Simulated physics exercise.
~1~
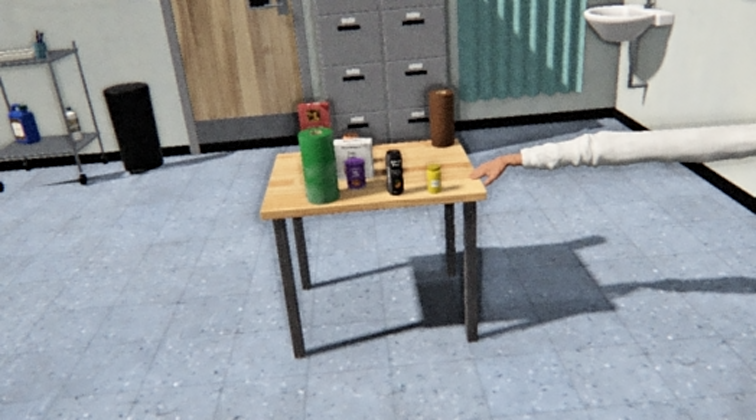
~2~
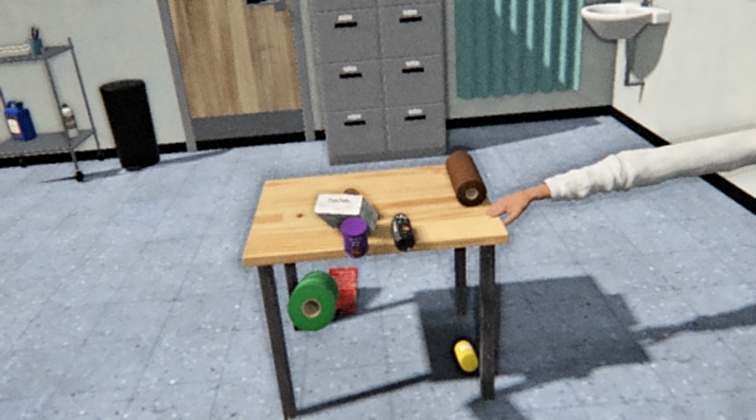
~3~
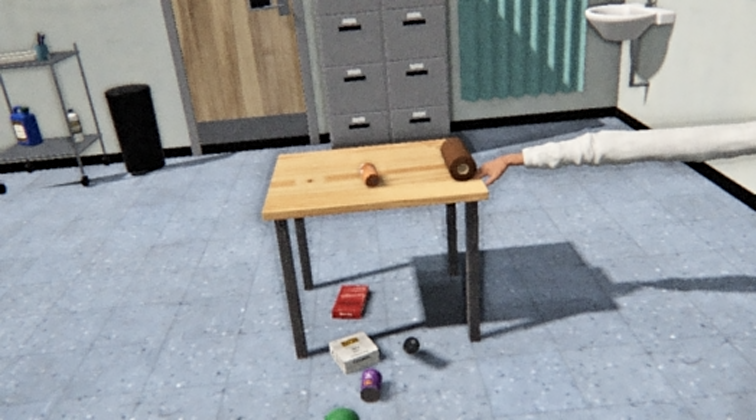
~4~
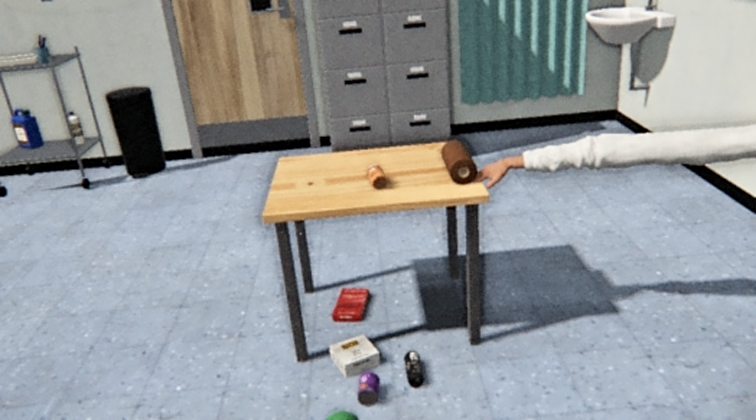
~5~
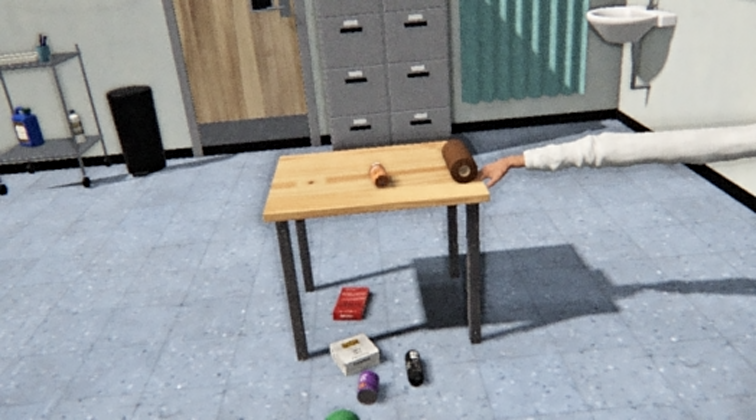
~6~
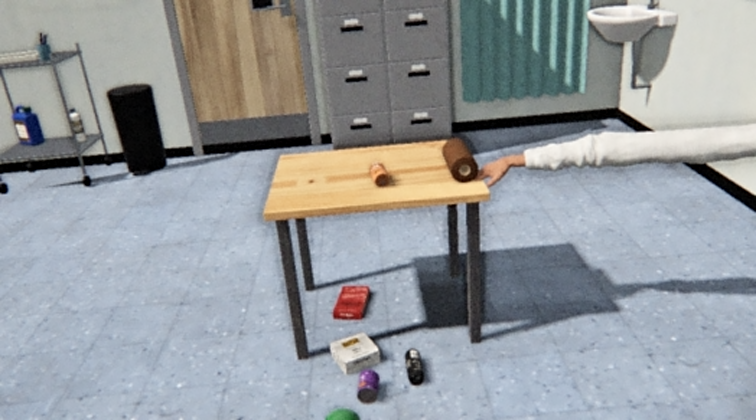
Side table jerking forward and back beside an outstretched hand, toppling its containers, most landing on the floor, two lying on top.
